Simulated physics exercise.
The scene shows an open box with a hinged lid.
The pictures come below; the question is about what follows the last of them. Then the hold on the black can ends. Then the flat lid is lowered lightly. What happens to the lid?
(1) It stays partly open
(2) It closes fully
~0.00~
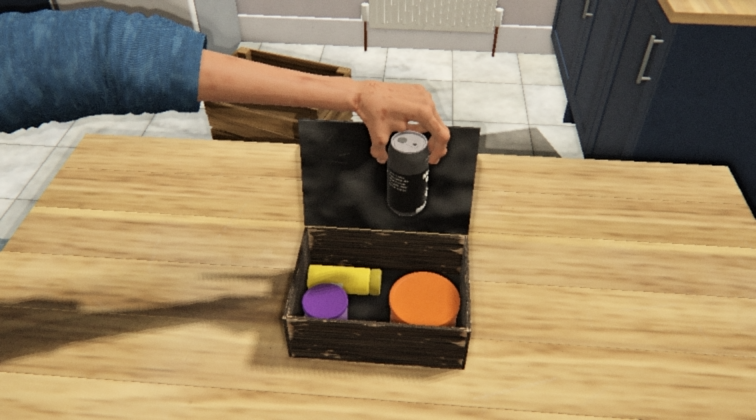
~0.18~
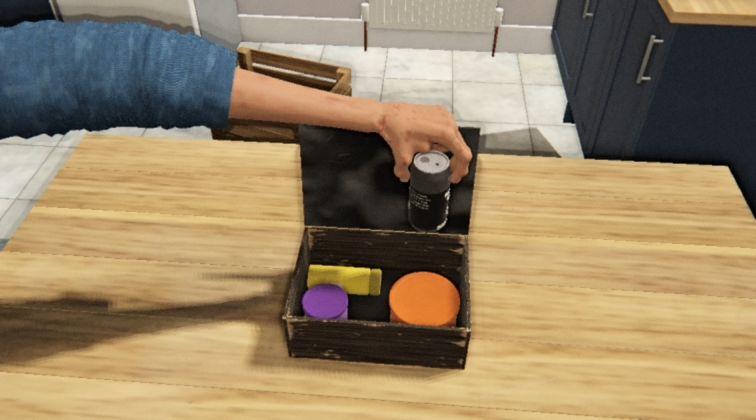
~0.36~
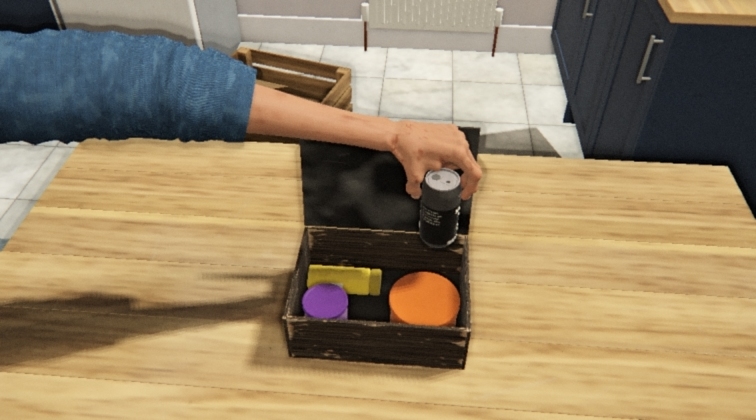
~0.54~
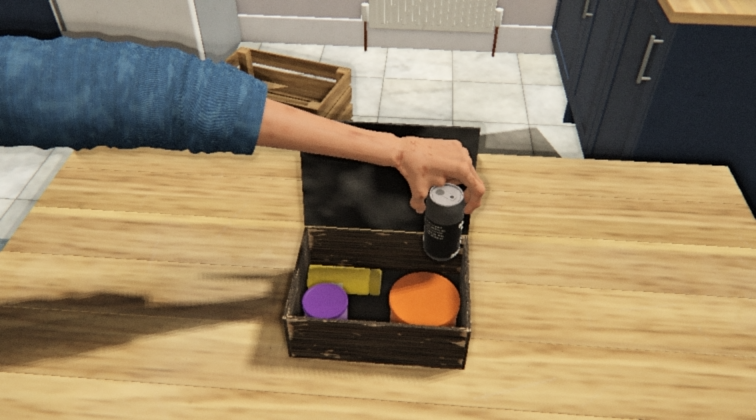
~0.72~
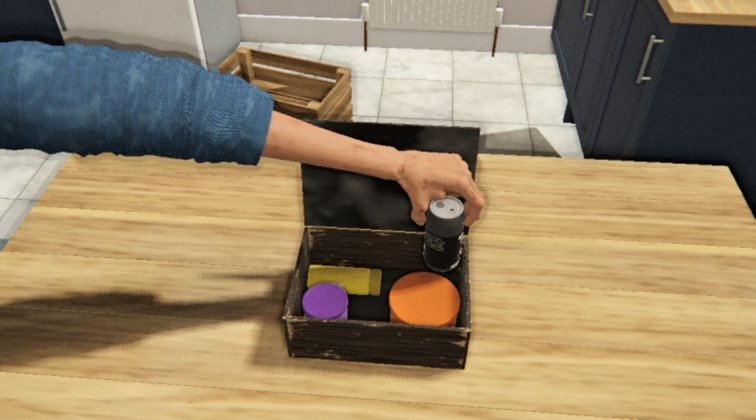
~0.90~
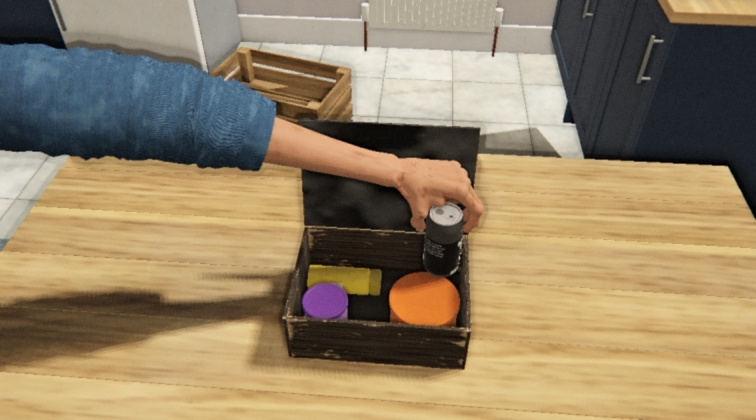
1, it stays partly open.
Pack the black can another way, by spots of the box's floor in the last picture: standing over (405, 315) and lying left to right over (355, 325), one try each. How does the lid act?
The first attempt leaves the lid partly open, while the second leaves it fully closed.
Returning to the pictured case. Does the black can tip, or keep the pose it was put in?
Simply put, the black can gets tilted.
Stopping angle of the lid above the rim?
Some 20°.
By 2.10 s, lid starting down; black can tilted by 6° near (447, 241).
By 2.70 s, lid 59° above the rim; black can tilted by 21° near (447, 250).
By 3.00 s, lid 34° above the rim; black can tilted by 75° near (445, 288).
When it is over (3.5 s), lid 22° above the rim; lying over in the box, black can; the other 3 as before. End places, in pixels of the last picture, black can near (446, 288).
